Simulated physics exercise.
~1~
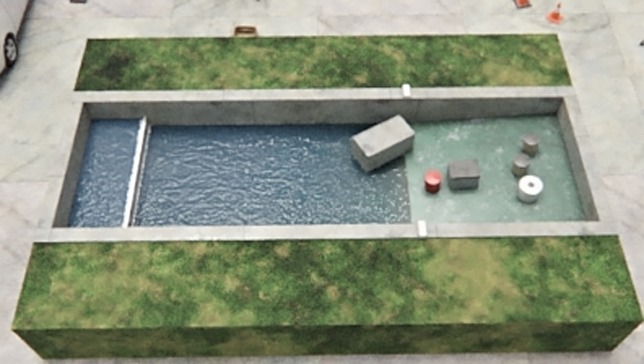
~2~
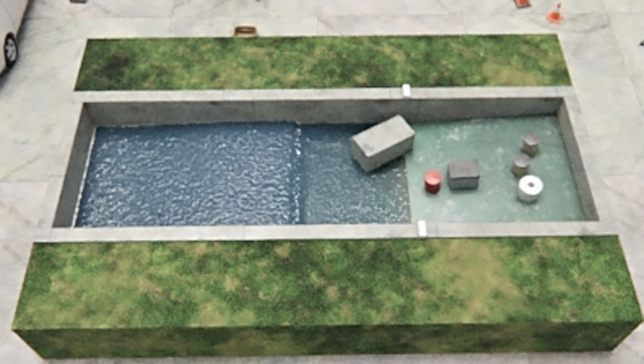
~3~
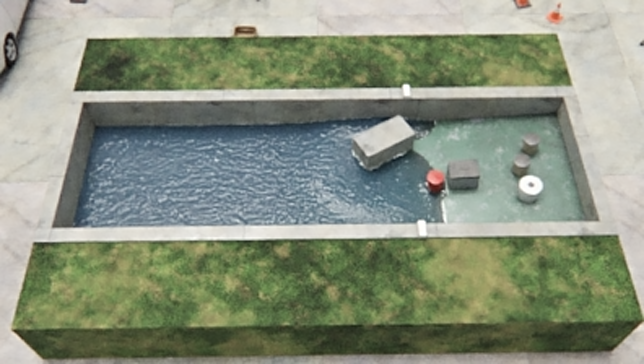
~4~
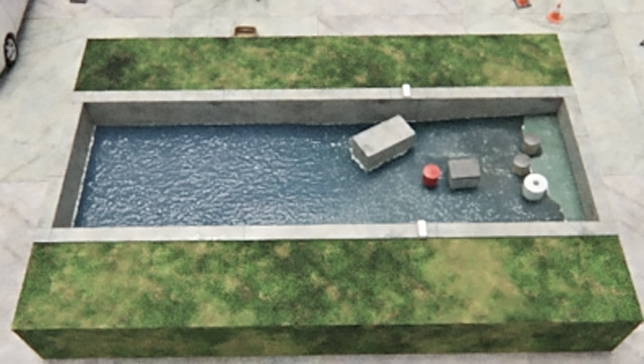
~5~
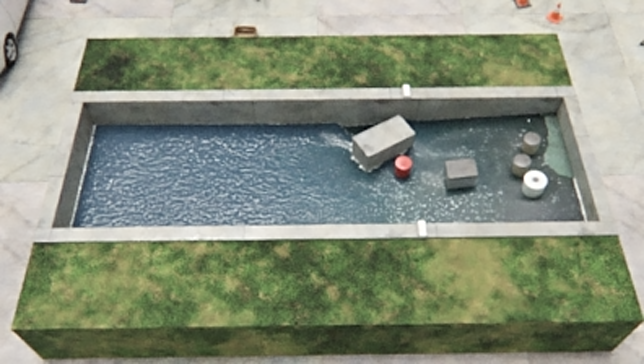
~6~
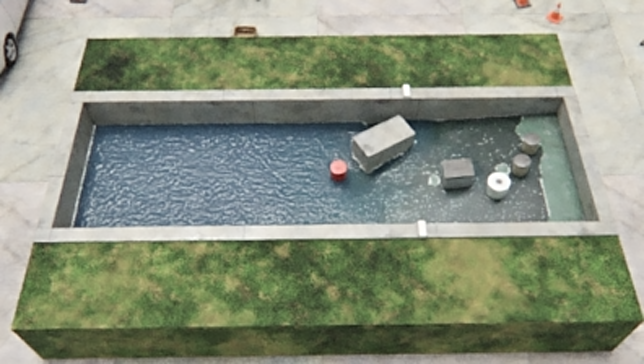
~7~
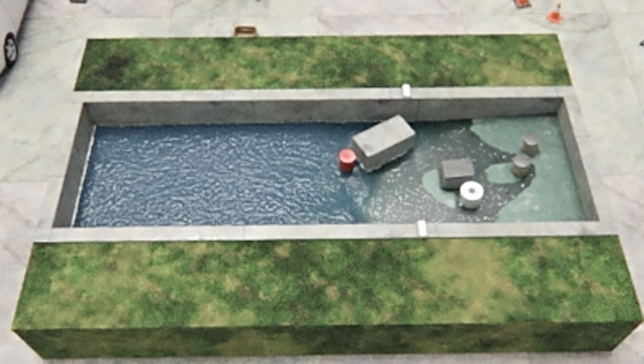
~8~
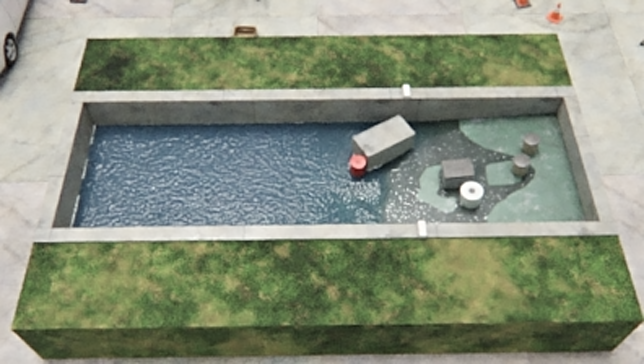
The video shows a wave sweeping right through a walled basin and up its shallow end around gray blocks and pails, then draining back, carrying a red pail left across the old waterline until it floats beside the large block, while a white pail settles near the smaller one.
